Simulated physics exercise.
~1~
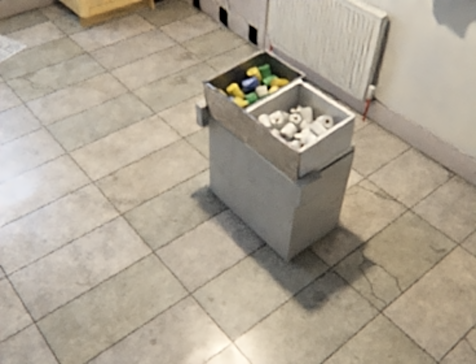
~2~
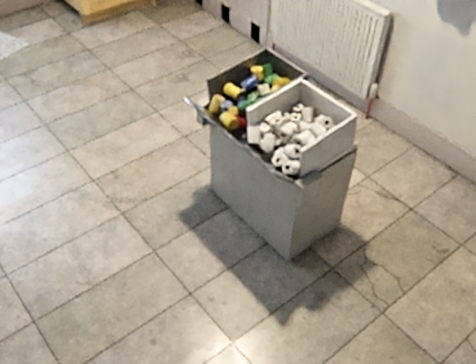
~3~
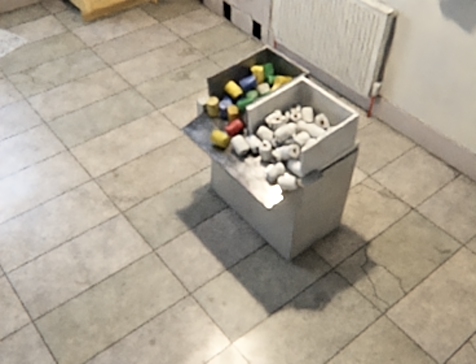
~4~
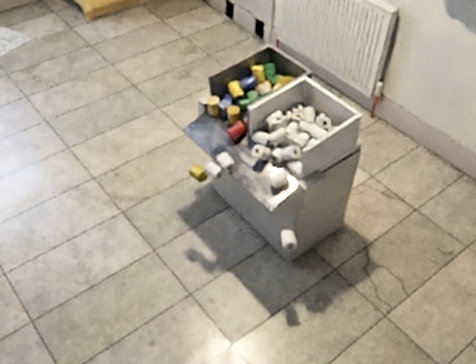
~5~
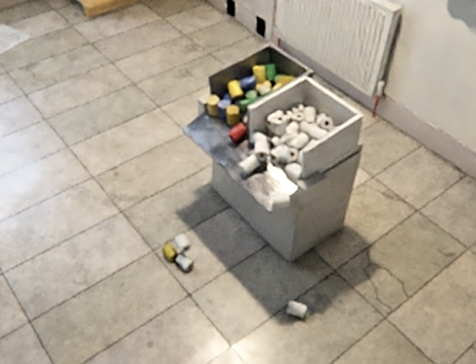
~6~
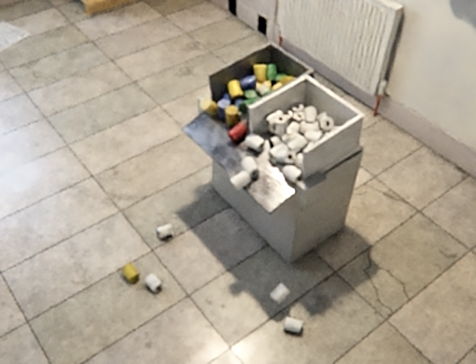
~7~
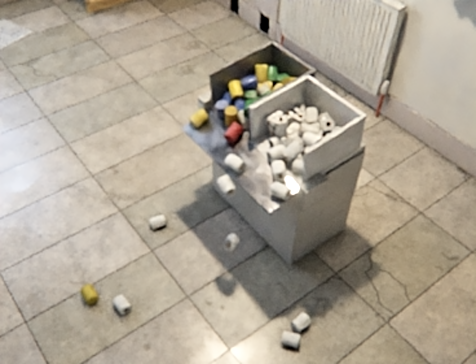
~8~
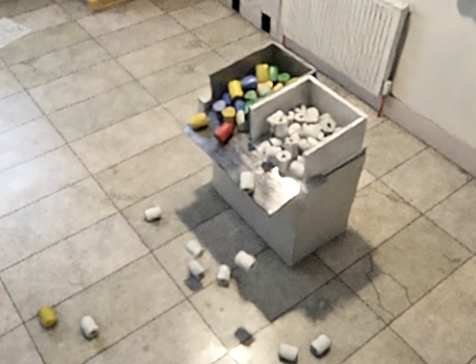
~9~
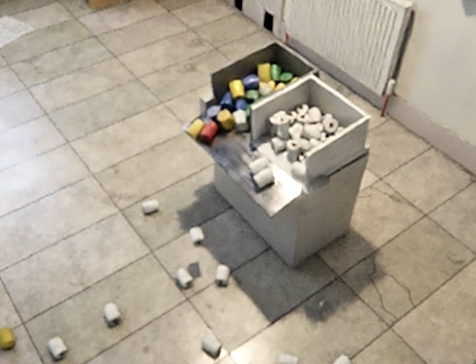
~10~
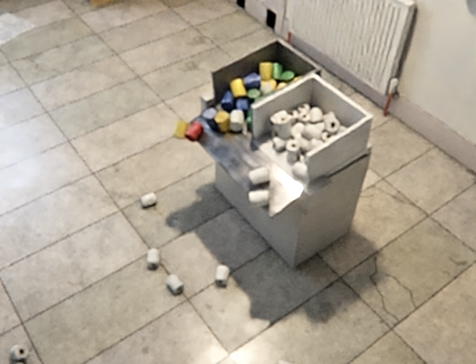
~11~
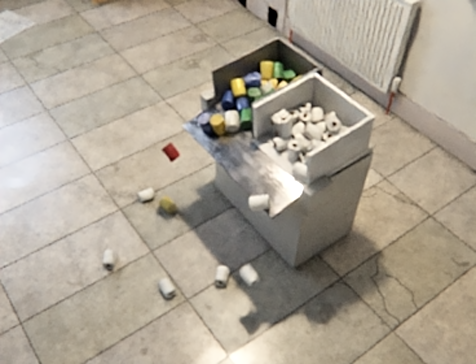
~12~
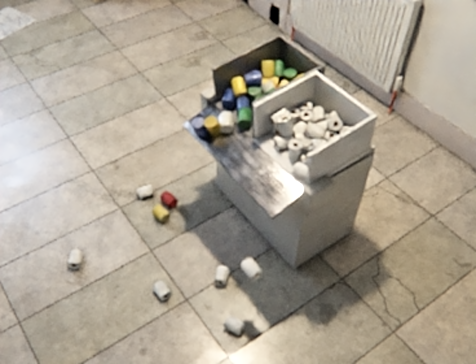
On a tiled floor, a bin's flap lowers and some white and coloured rolls spill out.
